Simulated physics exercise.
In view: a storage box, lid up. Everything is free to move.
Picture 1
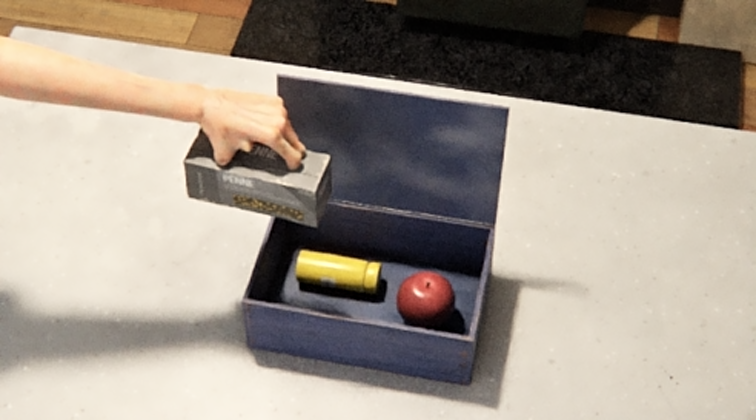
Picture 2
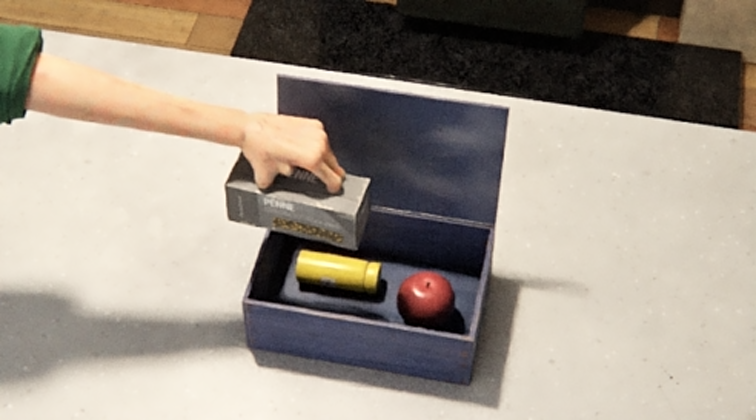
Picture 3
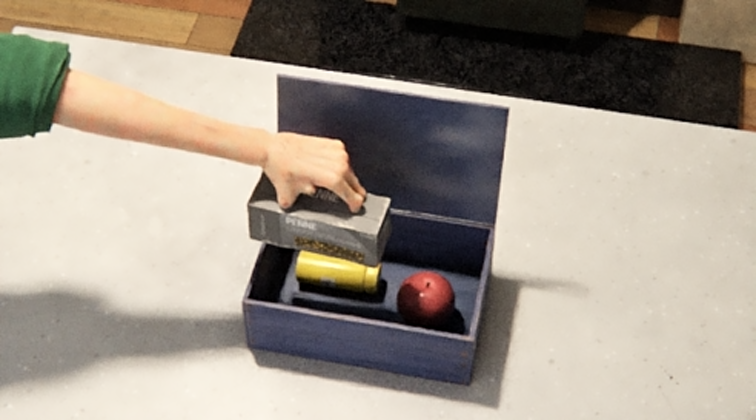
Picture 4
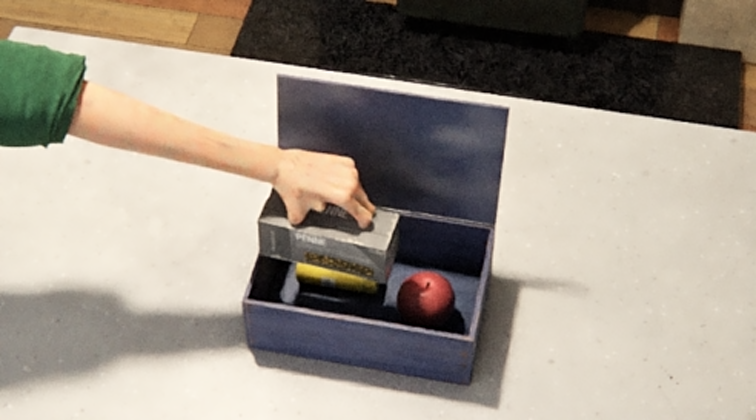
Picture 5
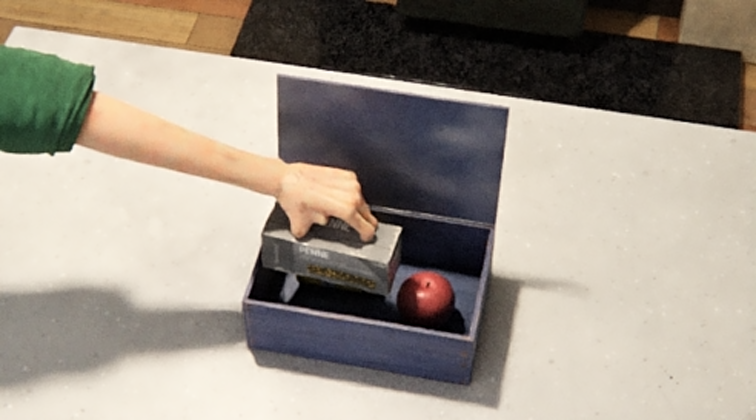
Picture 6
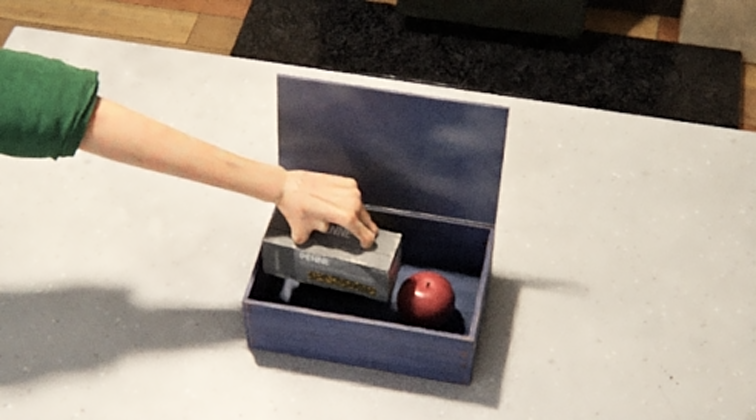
A hand lowers a grey carton into the blue box, beside the red apple.
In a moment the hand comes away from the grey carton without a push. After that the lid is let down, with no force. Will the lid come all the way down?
As it turns out, it closes.
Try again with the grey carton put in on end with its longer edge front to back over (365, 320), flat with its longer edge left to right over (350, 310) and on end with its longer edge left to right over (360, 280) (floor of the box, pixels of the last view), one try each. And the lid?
First try: It will not close; second try: It sits on the rim; third try: It is held up.
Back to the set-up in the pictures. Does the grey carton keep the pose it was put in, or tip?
The grey carton ends up tilted.
Then, 1.00 s past the last view, lid starting down; grey carton on its side near (335, 314); yellow shaker displaced about its own width; red apple displaced a little.
Then, 1.80 s past the last view, lid 37° above the rim; grey carton on its side near (335, 314); yellow shaker displaced about its own width; red apple displaced a little.
Finally, lid shut; down or leaning hard in the box, grey carton; the other 2 still in place. Final places as the last picture's camera would see them, grey carton near (335, 314).
